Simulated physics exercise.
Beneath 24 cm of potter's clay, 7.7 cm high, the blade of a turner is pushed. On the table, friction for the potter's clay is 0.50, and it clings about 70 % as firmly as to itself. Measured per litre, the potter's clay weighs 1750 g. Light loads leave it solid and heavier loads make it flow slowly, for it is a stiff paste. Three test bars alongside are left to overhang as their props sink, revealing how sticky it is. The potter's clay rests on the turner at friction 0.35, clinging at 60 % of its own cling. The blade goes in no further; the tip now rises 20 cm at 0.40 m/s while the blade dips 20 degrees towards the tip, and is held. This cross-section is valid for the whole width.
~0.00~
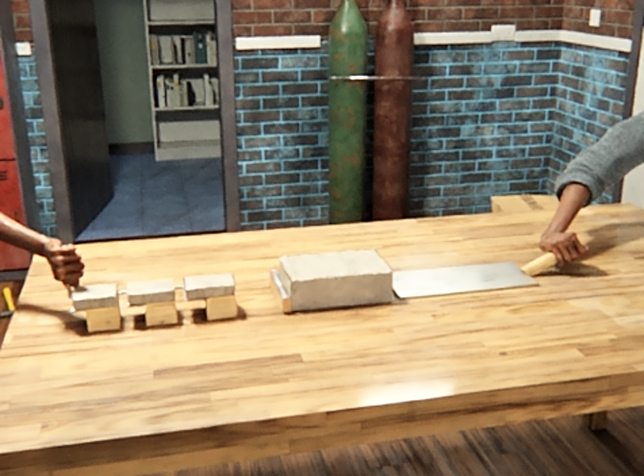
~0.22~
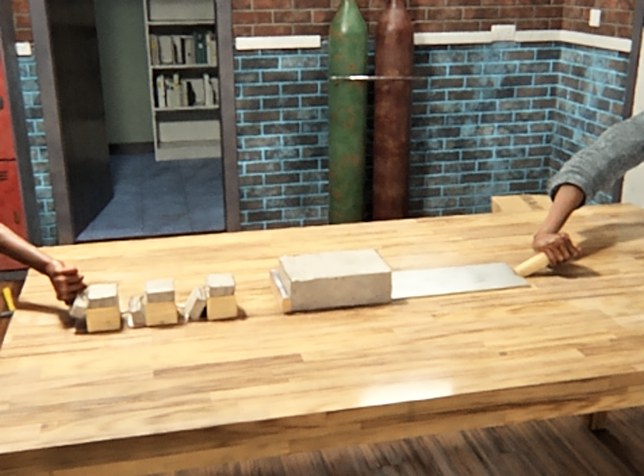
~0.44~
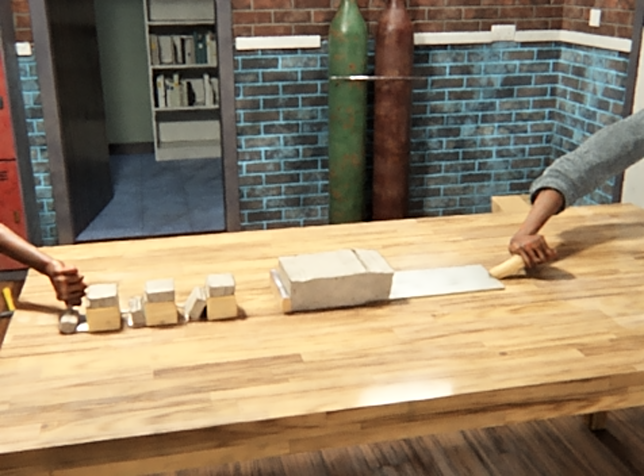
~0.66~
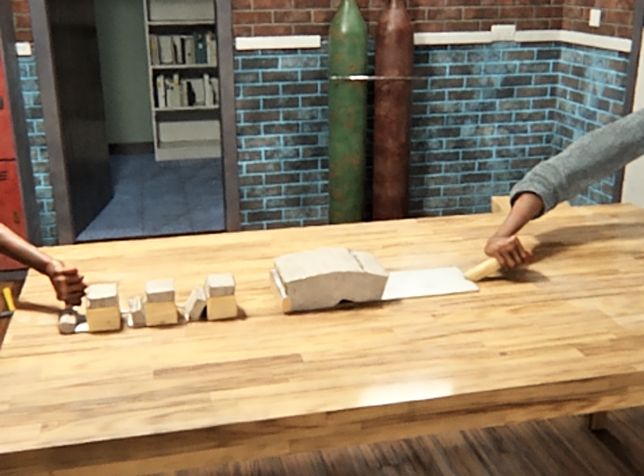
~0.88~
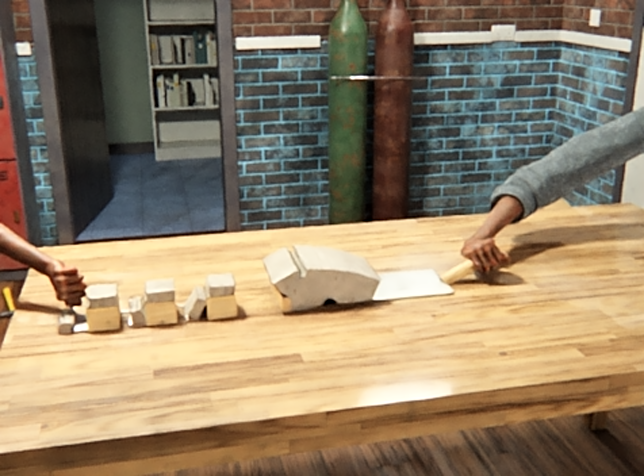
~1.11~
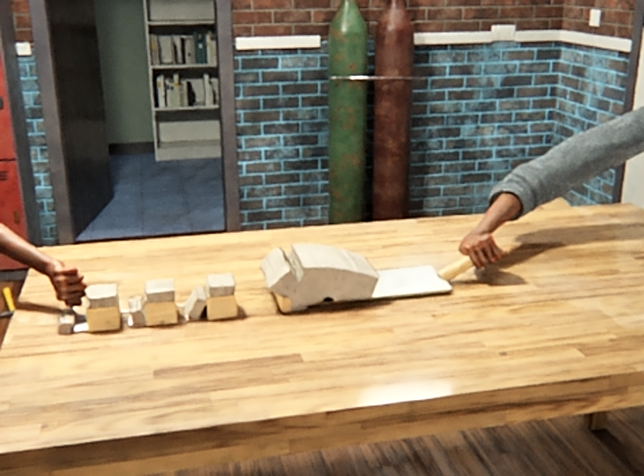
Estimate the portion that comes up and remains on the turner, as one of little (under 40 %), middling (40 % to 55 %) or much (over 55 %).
The portion that comes up and stays on the turner is sizeable, above 55 %.
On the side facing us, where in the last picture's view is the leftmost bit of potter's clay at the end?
Roughly at the pixel (245, 307).
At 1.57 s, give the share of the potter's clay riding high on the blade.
It works out at roughly 75 percent.
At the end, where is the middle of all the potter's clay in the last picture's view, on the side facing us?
I'd place it around (312, 227).
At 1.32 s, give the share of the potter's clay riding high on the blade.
45 %.
After 1.32 s, the tip is 8.9 cm up.
After 1.57 s, the tip is 19 cm up.
After 1.82 s, the tip is 20 cm up and 77 % is riding high on the blade.
After 2.07 s, the tip is 20 cm up and 72 % is riding high on the blade.
After 2.20 s, the tip is 20 cm up and 72 % is riding high on the blade.
